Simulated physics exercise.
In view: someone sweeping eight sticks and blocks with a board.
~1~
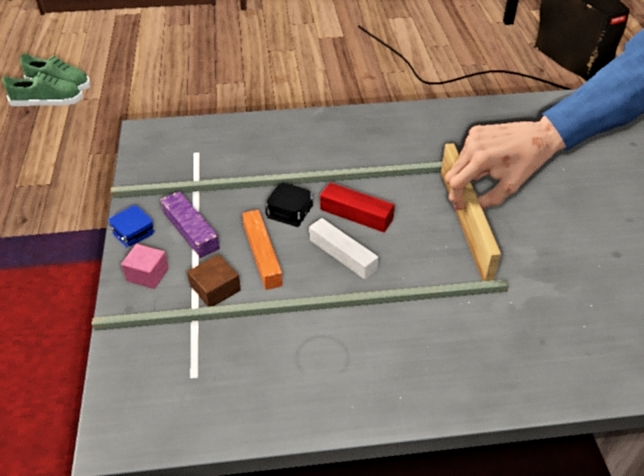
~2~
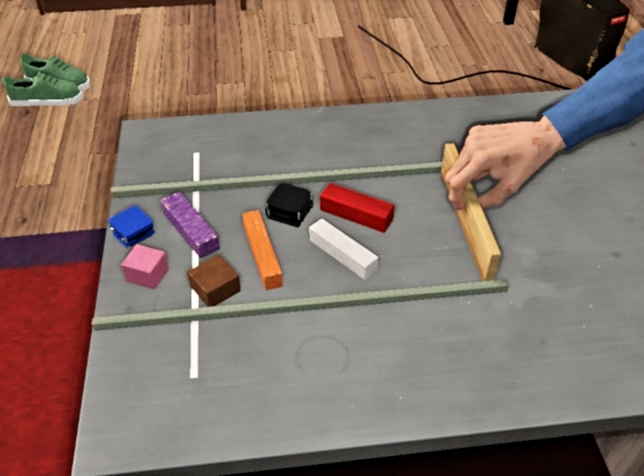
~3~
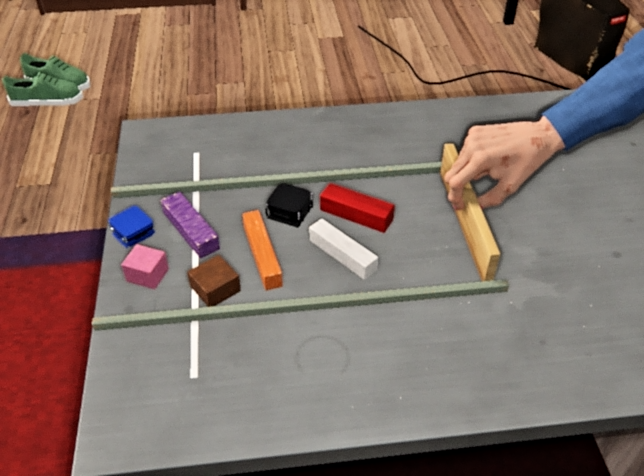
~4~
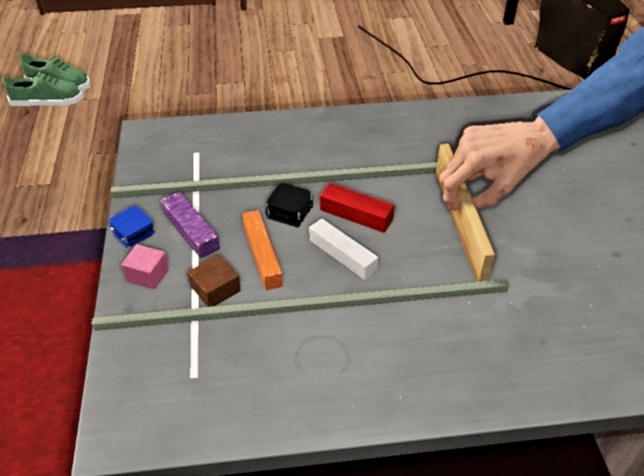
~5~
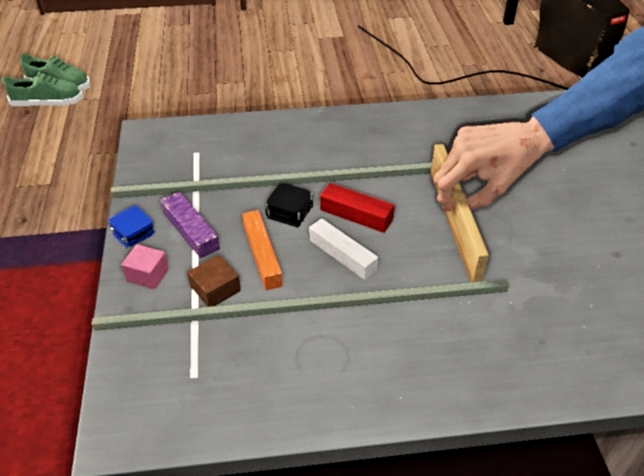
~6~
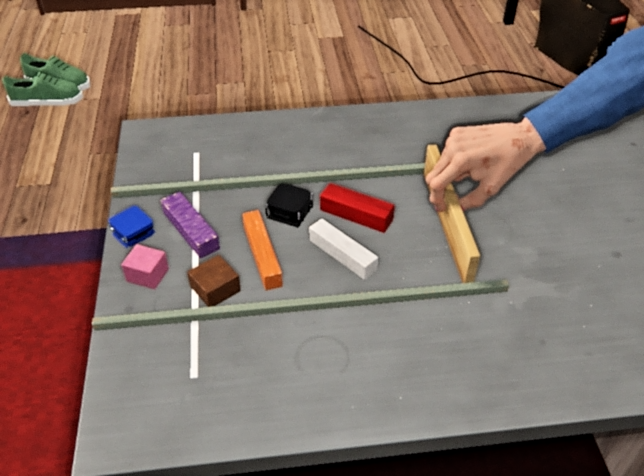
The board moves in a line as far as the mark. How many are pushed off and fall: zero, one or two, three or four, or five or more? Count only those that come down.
Here the number that fall off is one or two.
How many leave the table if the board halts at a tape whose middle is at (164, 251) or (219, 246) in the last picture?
Try by try, 3 and 0.
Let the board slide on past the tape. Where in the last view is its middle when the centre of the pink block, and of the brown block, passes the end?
Its middle is around (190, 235) and around (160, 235).
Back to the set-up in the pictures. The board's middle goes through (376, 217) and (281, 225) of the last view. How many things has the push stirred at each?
At the one place 2, at the other 4.
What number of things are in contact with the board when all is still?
It touches 2.
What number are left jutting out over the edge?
Overhanging: 1.
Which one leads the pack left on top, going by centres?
The pink block ends nearest.
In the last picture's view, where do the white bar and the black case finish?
The white bar at (173, 264), the black case at (155, 212).
Soon after, none off yet; blue case at rest near (133, 228); pink block at rest near (146, 267); purple bar at rest near (190, 224).
At rest, the number that fall off is one or two; fallen, blue case.
